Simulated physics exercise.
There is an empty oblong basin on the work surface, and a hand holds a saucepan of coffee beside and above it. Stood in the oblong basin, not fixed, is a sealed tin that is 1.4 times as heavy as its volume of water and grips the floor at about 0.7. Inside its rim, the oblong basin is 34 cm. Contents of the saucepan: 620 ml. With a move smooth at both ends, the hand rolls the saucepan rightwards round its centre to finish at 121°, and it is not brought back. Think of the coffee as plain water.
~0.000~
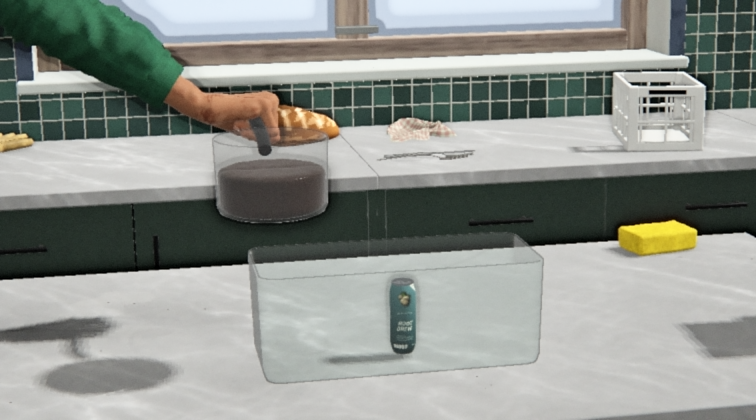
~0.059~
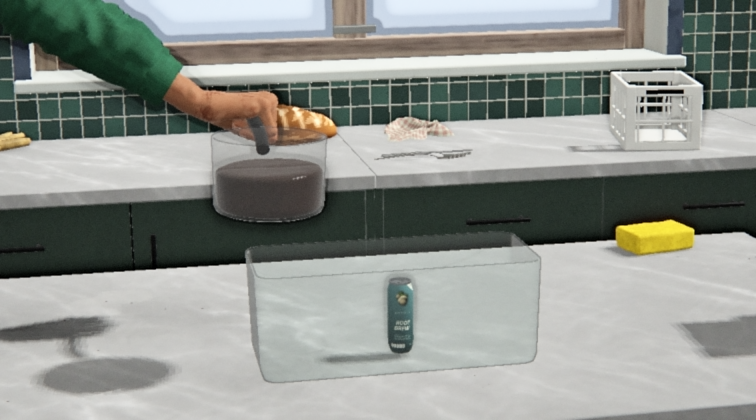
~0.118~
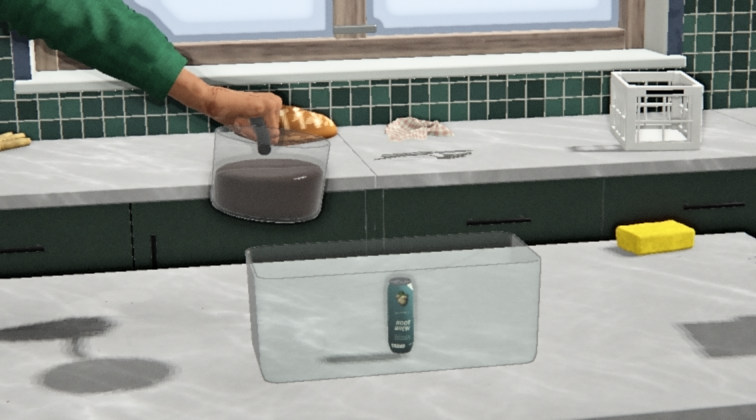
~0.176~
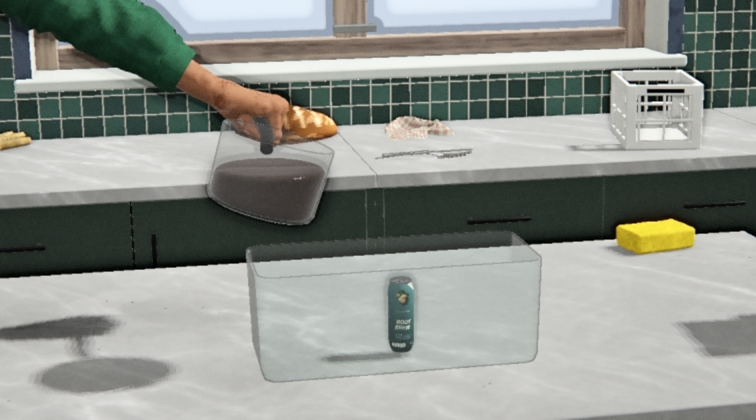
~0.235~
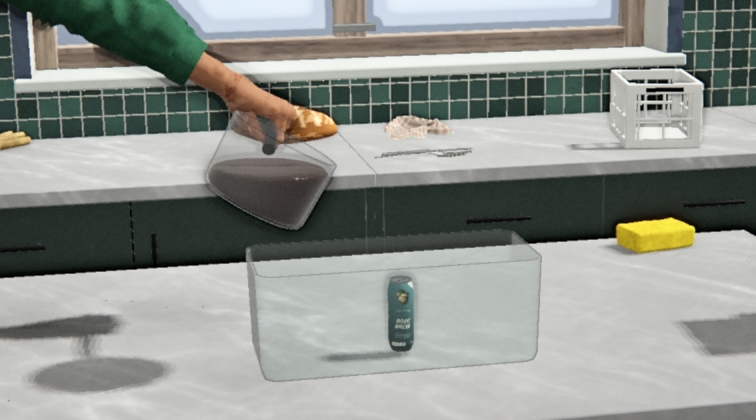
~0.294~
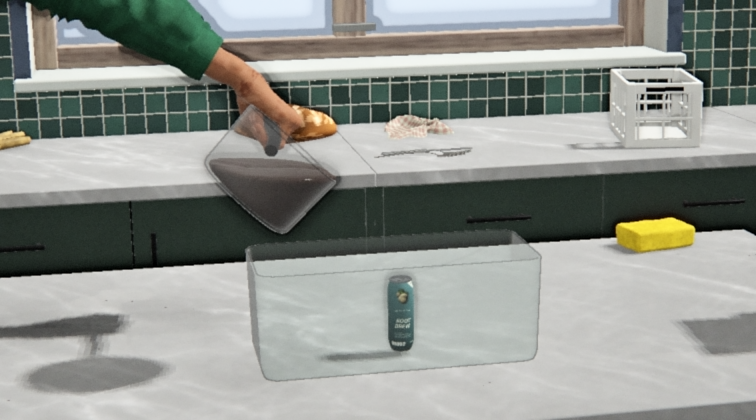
In a kitchen with green tiles, dark green cabinets and a window, seen from slightly above by a still camera, pale marbled counters run across the view. A clear oblong basin with a small teal tin standing in it sits in front, a yellow sponge to its right, bread and a white crate behind. A green-sleeved hand holds a clear saucepan of dark liquid, then tilts it steeply rightwards, the liquid staying roughly level.
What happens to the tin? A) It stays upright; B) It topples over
Answer: A.
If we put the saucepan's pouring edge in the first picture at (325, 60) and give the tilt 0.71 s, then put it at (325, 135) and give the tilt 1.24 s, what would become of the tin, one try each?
Try 1: Tipped over; try 2: Still standing.
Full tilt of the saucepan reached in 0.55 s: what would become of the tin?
After the tilt, the tin is still standing.
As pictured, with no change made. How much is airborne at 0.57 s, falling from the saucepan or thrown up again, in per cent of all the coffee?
Share: Roughly 28 per cent.
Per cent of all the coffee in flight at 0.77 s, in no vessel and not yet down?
Estimate: About 4 in a hundred.
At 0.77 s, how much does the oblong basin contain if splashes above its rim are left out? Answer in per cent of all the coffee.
I reckon close to 94 per cent.
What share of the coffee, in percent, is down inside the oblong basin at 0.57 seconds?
At that time the basin holds about 46 per cent of the liquid.
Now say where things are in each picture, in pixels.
It leans 0°; its right rim is at (326, 136); the coffee meets the walls at (217, 172) and (324, 166); the oblong basin's rim runs from (253, 265) to (529, 248); the tin's top is at (402, 284), in the first frame.
It leans 2°; its right rim is at (325, 137); the coffee meets the walls at (215, 171) and (321, 165), in the second frame.
It leans 8°; its right rim is at (328, 143); the coffee meets the walls at (215, 171) and (322, 166), in the third frame.
It leans 17°; its right rim is at (332, 152); the coffee meets the walls at (213, 171) and (324, 166), in the fourth frame.
It leans 30°; its right rim is at (334, 165); the coffee meets the walls at (208, 168) and (327, 168), in the fifth frame.
It leans 44°; its right rim is at (333, 181); the coffee meets the walls at (207, 161) and (329, 171), in the sixth frame.
By 0.57 s the tilt is 110° and 26 per cent is still to pour; the tin stands where it began.
By 0.77 s the tilt is 121° and 2 per cent is still to pour; the tin stands where it began.
By 0.98 s the tilt is 121° and 0 per cent is still to pour; the tin stands where it began.
By 1.21 s the tilt is 121° and 0 per cent is still to pour; the tin stands where it began.
At rest the tin stands where it began.
